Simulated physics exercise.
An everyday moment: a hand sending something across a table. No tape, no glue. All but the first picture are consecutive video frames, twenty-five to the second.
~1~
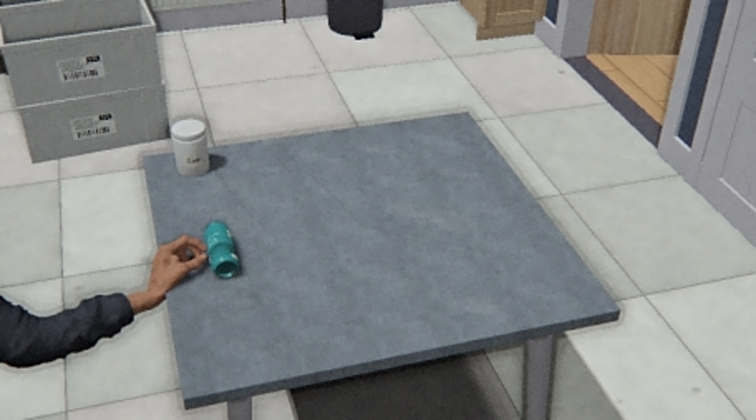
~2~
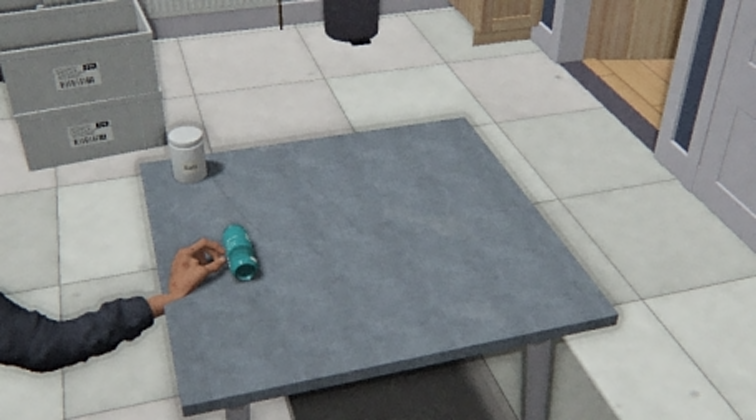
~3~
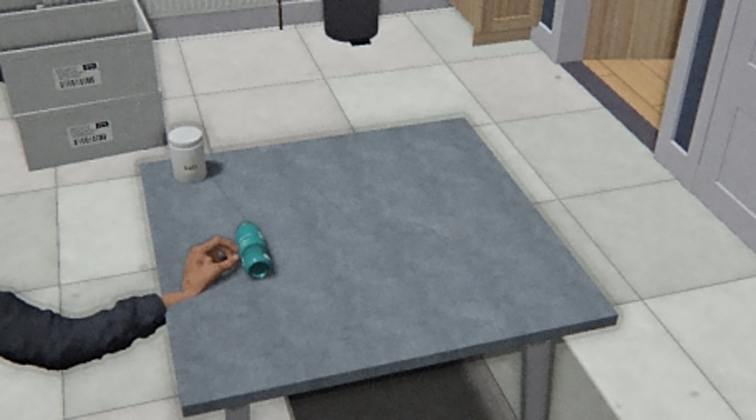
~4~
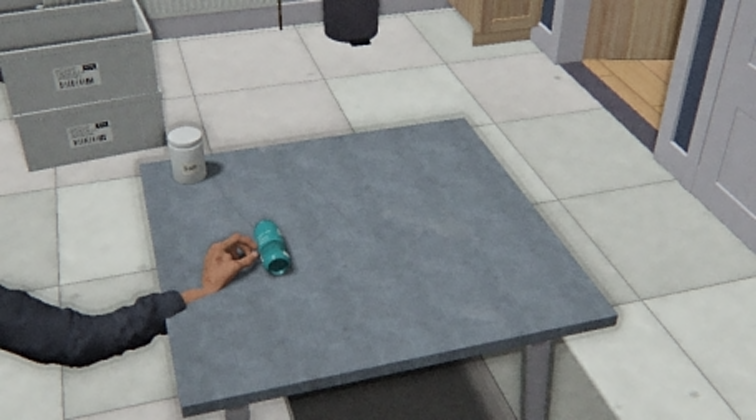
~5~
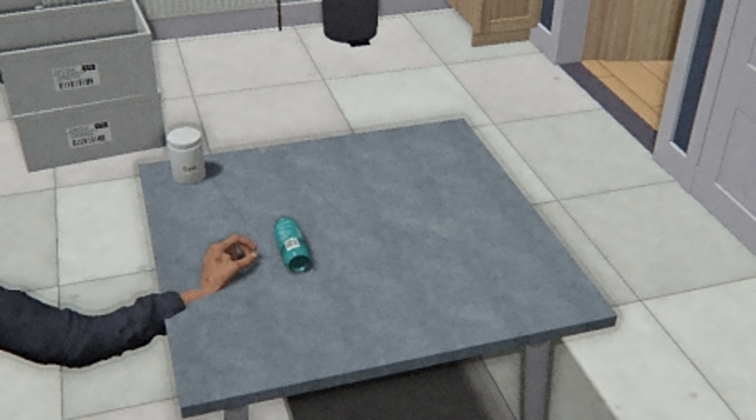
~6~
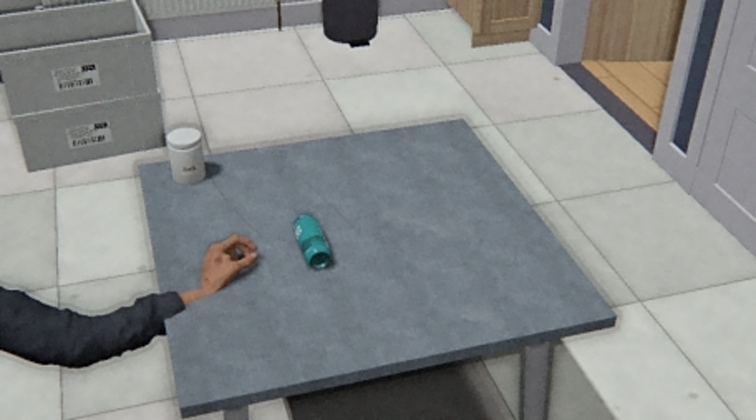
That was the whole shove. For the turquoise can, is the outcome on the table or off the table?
The turquoise can drops to the floor.
Then, 0.20 s later than the last frame, turquoise can moved well along near (406, 225).
Then, 0.50 s later than the last frame, turquoise can moved well along near (521, 205).
Then, 0.70 s later than the last frame, turquoise can now off the table.
Then, 0.90 s later than the last frame, things are still on the move.
When it is over, off the table, turquoise can.
